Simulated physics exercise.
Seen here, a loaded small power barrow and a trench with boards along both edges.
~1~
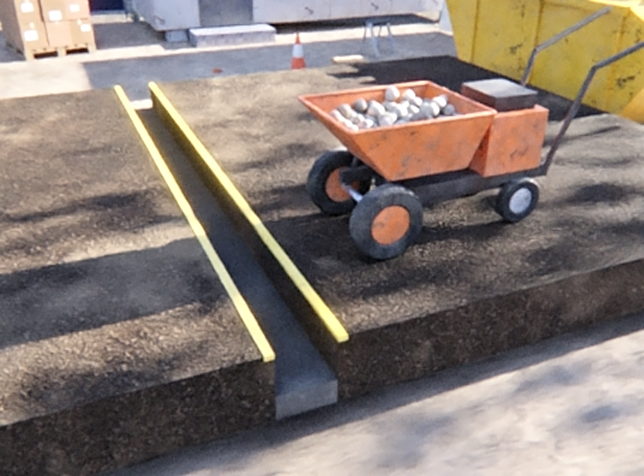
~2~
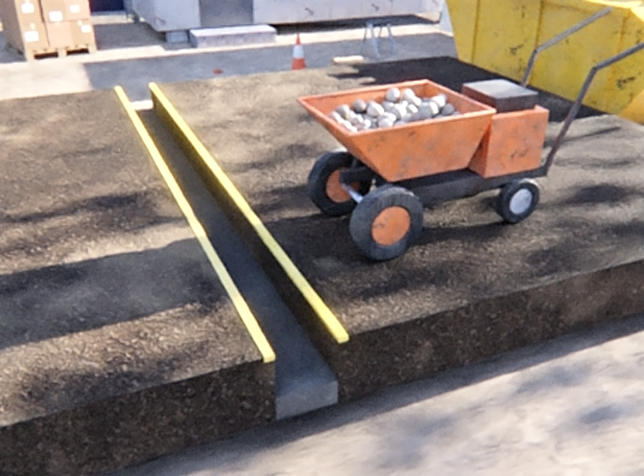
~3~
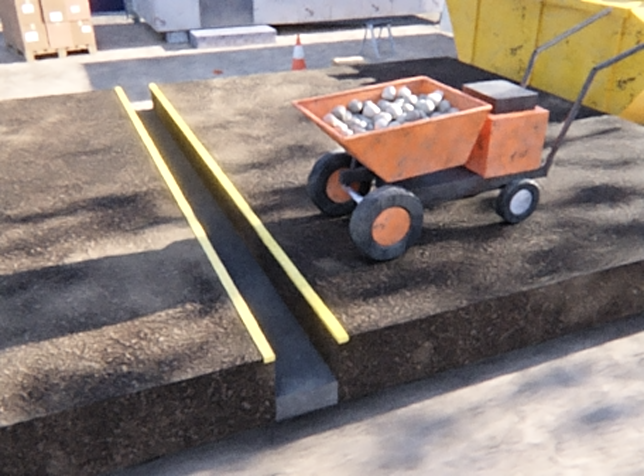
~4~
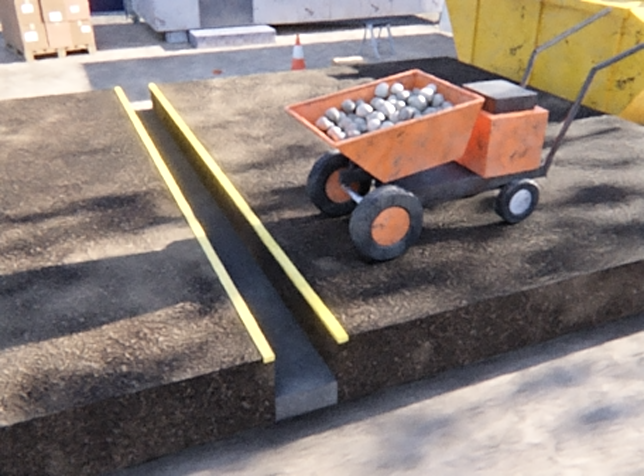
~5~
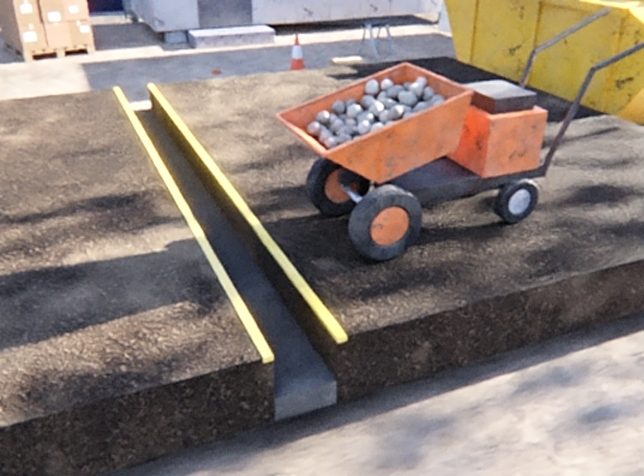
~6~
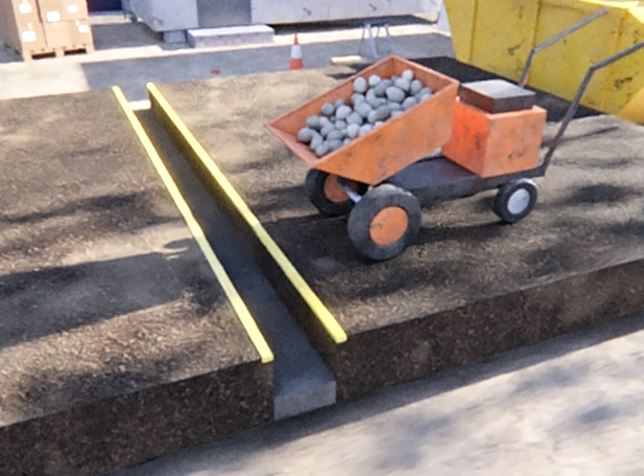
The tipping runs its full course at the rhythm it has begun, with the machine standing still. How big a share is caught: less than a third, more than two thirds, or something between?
The trench takes more than two thirds.
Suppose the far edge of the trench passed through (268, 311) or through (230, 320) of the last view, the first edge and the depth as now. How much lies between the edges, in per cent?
Near 50 % and 100 %.
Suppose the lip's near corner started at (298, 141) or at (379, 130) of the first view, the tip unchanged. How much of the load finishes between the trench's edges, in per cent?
Roughly 0 per cent, and 80 per cent.
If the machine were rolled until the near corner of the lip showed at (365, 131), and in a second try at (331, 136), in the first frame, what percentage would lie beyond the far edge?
About 0 and 30 per cent.
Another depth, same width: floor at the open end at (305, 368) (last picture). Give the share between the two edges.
Some 50 per cent.
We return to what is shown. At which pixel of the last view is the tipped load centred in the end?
Close to (244, 279).
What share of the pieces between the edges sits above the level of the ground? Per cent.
Near 5 %.
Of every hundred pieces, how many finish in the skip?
It comes to 5 per cent or so.
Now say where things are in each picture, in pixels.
In the first frame, lip of the skip (350, 134), level; top of the load (411, 113), river pebbles; first edge of the trench (315, 299); far edge (246, 315), the trench over half as wide as the skip, and about as deep as wide.
In the second frame, lip of the skip (348, 136), tipped barely; top of the load (409, 112).
In the third frame, lip of the skip (343, 140), tipped barely; top of the load (406, 111).
In the fourth frame, lip of the skip (335, 146), tipped a little; top of the load (411, 112).
In the fifth frame, lip of the skip (324, 155), tipped clearly; top of the load (402, 108).
In the sixth frame, lip of the skip (313, 166), tipped clearly; top of the load (391, 104); first edge of the trench (313, 300); far edge (245, 316).
Just after the last frame, skip tipped steeply; every one in the skip.
A moment on, skip tipped right over; roughly half in the skip; roughly a third in or heaped over the trench; just a few beyond it; just a few falling.
Further on, skip tipped right over; about a tenth in the skip; the larger part in or heaped over the trench; about a tenth beyond it.
When it is over, skip tipped right over; just a few in the skip; the larger part in or heaped over the trench; about a tenth beyond it.
